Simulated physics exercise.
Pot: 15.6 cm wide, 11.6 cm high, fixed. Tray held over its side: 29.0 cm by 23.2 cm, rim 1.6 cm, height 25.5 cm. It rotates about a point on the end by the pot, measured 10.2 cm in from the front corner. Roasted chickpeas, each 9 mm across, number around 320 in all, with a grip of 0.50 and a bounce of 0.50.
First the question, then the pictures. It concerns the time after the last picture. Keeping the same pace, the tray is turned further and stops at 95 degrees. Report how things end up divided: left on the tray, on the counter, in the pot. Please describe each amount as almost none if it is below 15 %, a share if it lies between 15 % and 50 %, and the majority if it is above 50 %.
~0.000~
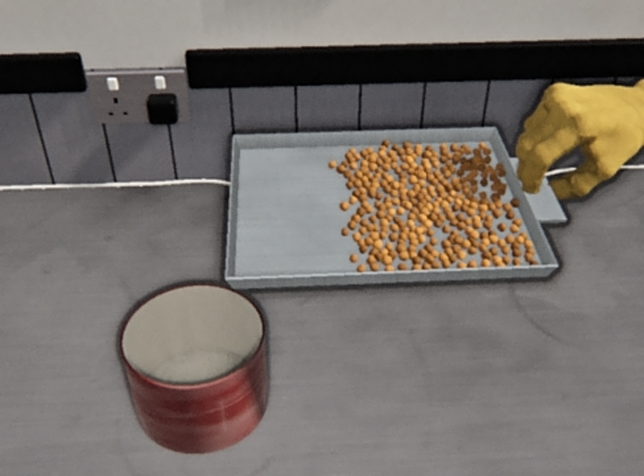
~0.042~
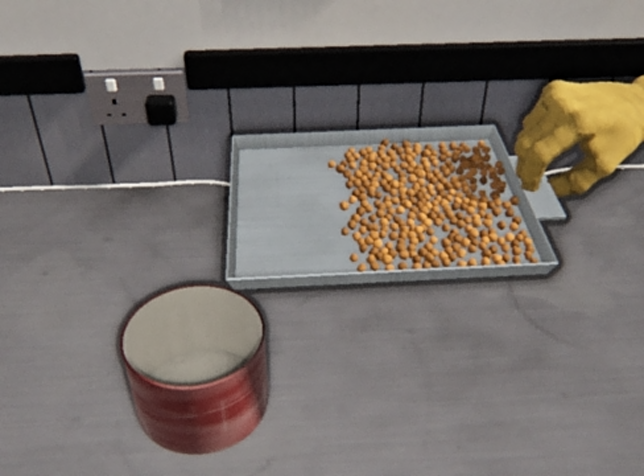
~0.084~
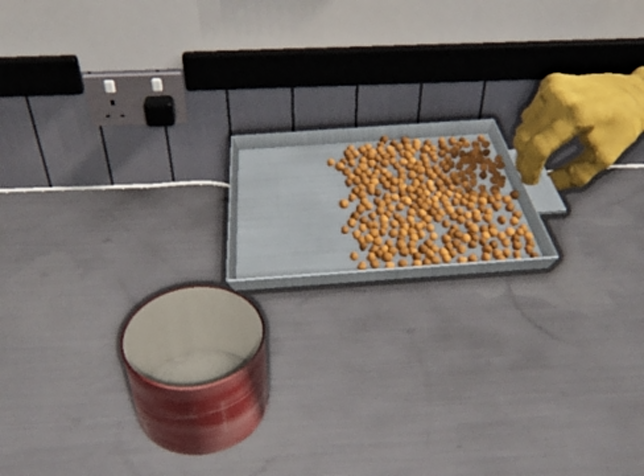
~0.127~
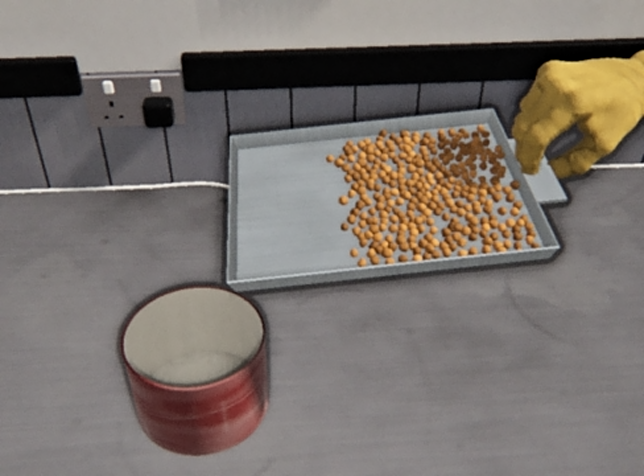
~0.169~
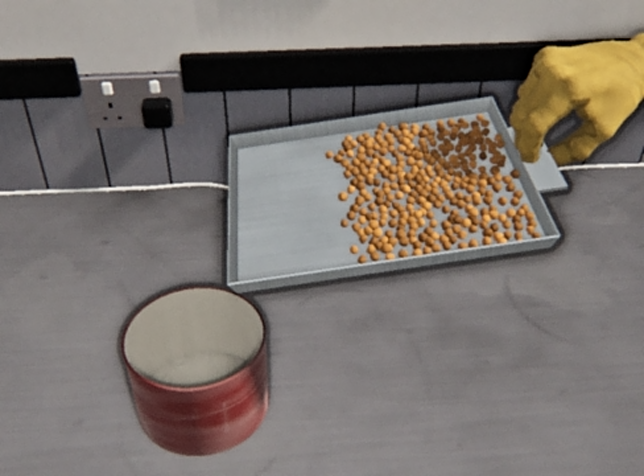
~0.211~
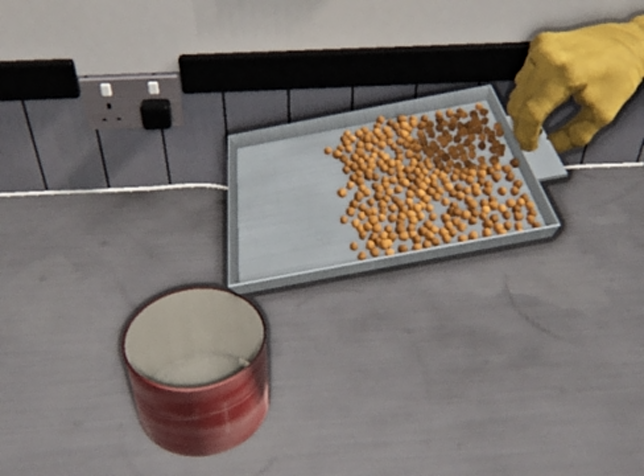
In the end left on the tray: It will come to a low fraction. Counter: It will come to a middle fraction. Pot: It will come to more than a half.
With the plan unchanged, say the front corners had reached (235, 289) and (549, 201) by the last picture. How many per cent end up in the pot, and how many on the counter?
Pot: 35, counter: 65.
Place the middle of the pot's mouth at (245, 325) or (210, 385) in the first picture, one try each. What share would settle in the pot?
About 45 and 65 per cent.
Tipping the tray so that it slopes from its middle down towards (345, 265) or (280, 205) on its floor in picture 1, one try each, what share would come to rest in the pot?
Roughly 5 % for the first direction, roughly 55 % for the second.
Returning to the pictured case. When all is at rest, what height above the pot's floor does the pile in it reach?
Some 2.0 cm up.
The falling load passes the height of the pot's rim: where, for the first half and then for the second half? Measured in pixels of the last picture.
I'd mark about (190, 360) for the first half and about (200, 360) for the second.
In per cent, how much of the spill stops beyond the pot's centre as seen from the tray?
50 per cent.
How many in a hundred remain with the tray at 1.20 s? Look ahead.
About 60 per cent.
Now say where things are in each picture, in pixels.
In the first frame, tray tilt 0 degrees, front corners at (232, 275) and (550, 262); middle of the pieces at (427, 199); pot at (193, 332).
In the second frame, tray tilt 0 degrees, front corners at (233, 275) and (550, 259); middle of the pieces at (427, 197).
In the third frame, tray tilt 2 degrees, front corners at (233, 276) and (550, 254); middle of the pieces at (426, 194).
In the fourth frame, tray tilt 5 degrees, front corners at (234, 278) and (551, 244), lowest corner left front; middle of the pieces at (426, 187).
In the fifth frame, tray tilt 7 degrees, front corners at (234, 279) and (552, 233), lowest corner left front; middle of the pieces at (426, 180).
In the sixth frame, tray tilt 10 degrees, front corners at (234, 281) and (552, 222), lowest corner left front; middle of the pieces at (425, 172); pot at (195, 335). Its pace works out near 70 degrees a second.
Then, at 0.80 s, tilt 50 degrees; the tray holds 95 %, the pot 0 %.
After 1.20 s, tilt 77 degrees; the tray holds 60 %, the pot 25 %.
After 1.67 s, tilt 95 degrees; the tray holds 5 %, the pot 50 %.
At rest (2.4 s), tray 0 %, counter 30 %, pot 70 %.
